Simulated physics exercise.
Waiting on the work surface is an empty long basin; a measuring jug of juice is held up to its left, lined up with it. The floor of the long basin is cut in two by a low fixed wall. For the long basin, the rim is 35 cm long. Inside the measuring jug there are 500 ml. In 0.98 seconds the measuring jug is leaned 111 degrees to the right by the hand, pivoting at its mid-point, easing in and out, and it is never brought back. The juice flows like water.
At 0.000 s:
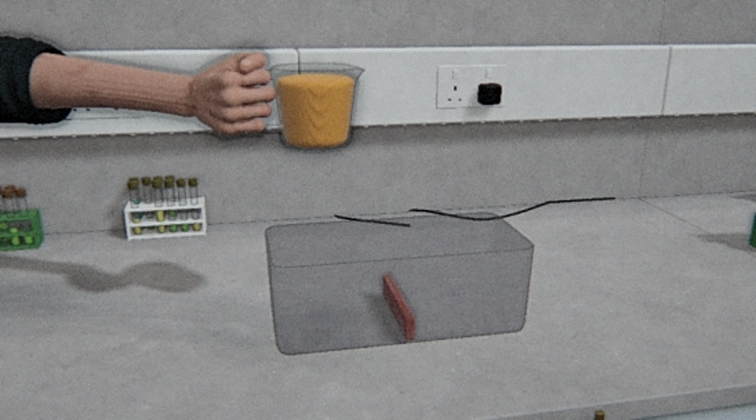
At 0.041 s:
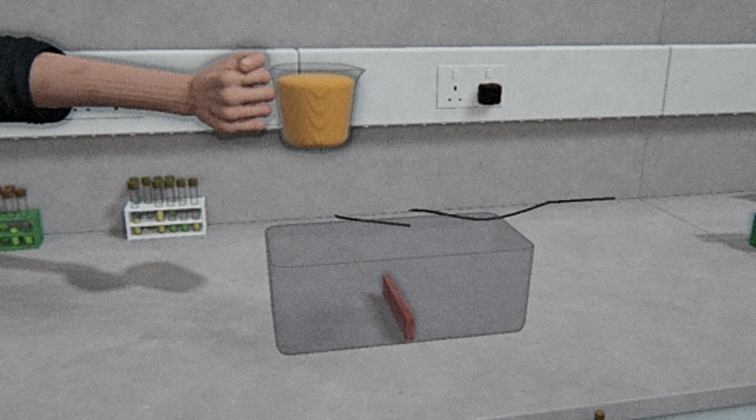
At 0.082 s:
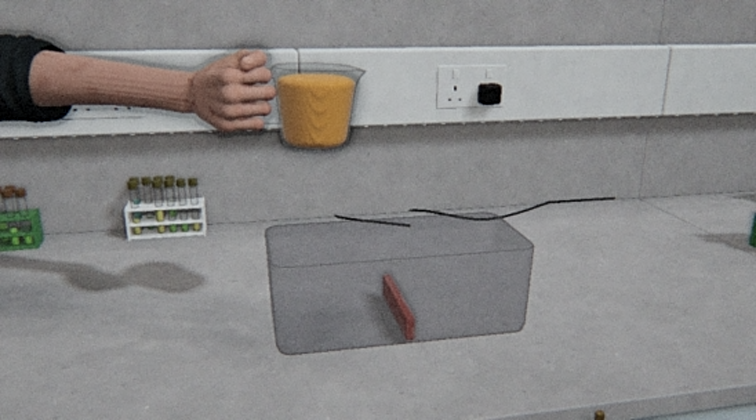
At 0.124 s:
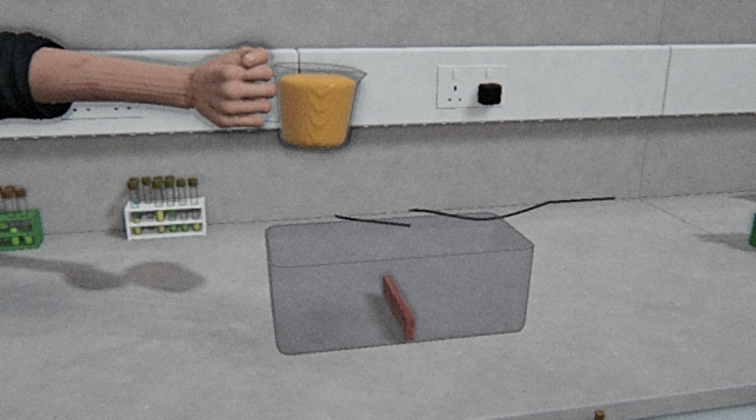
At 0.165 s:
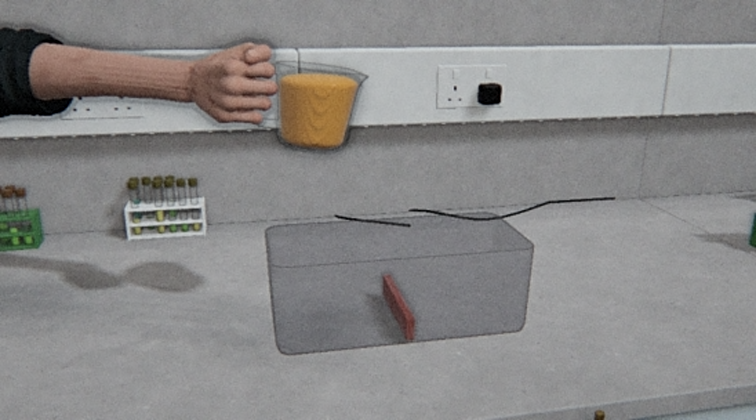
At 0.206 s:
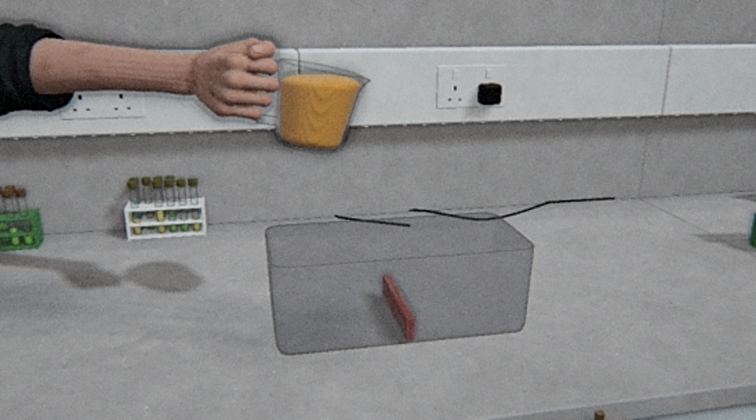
The video shows a hand holding a measuring jug of orange juice above a clear long basin with a red wall inside; the jug stays upright at first, then the hand slowly tilts it slightly to the right.
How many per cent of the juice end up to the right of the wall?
About 79 per cent.
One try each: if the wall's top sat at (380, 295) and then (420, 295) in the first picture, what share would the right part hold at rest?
95 per cent first, 50 per cent second.
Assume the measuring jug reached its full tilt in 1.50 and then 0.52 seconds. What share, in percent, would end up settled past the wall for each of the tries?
Around 80 per cent first, around 70 per cent next.
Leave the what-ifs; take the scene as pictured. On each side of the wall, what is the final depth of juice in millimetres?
Left 4 mm, right 16 mm.
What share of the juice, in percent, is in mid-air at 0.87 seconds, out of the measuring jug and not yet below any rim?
About 22 percent.
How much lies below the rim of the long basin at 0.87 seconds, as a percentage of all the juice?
Value: Approx. 68 %.
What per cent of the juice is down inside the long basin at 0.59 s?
Roughly 5 percent of it.
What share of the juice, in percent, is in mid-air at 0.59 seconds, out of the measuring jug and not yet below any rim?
Some 28 per cent, I reckon.
By 0.59 s the tilt is 73° and 66 per cent is still to pour, 0 is left of the wall and 5 right of it.
By 0.87 s the tilt is 107° and 10 per cent is still to pour, 4 is left of the wall and 65 right of it.
By 1.16 s the tilt is 111° and 0 per cent is still to pour, 19 is left of the wall and 79 right of it.
By 1.48 s the tilt is 111° and 0 per cent is still to pour, 19 is left of the wall and 79 right of it.
At rest 19 per cent lies left of the wall, 79 right of it and 2 outside.
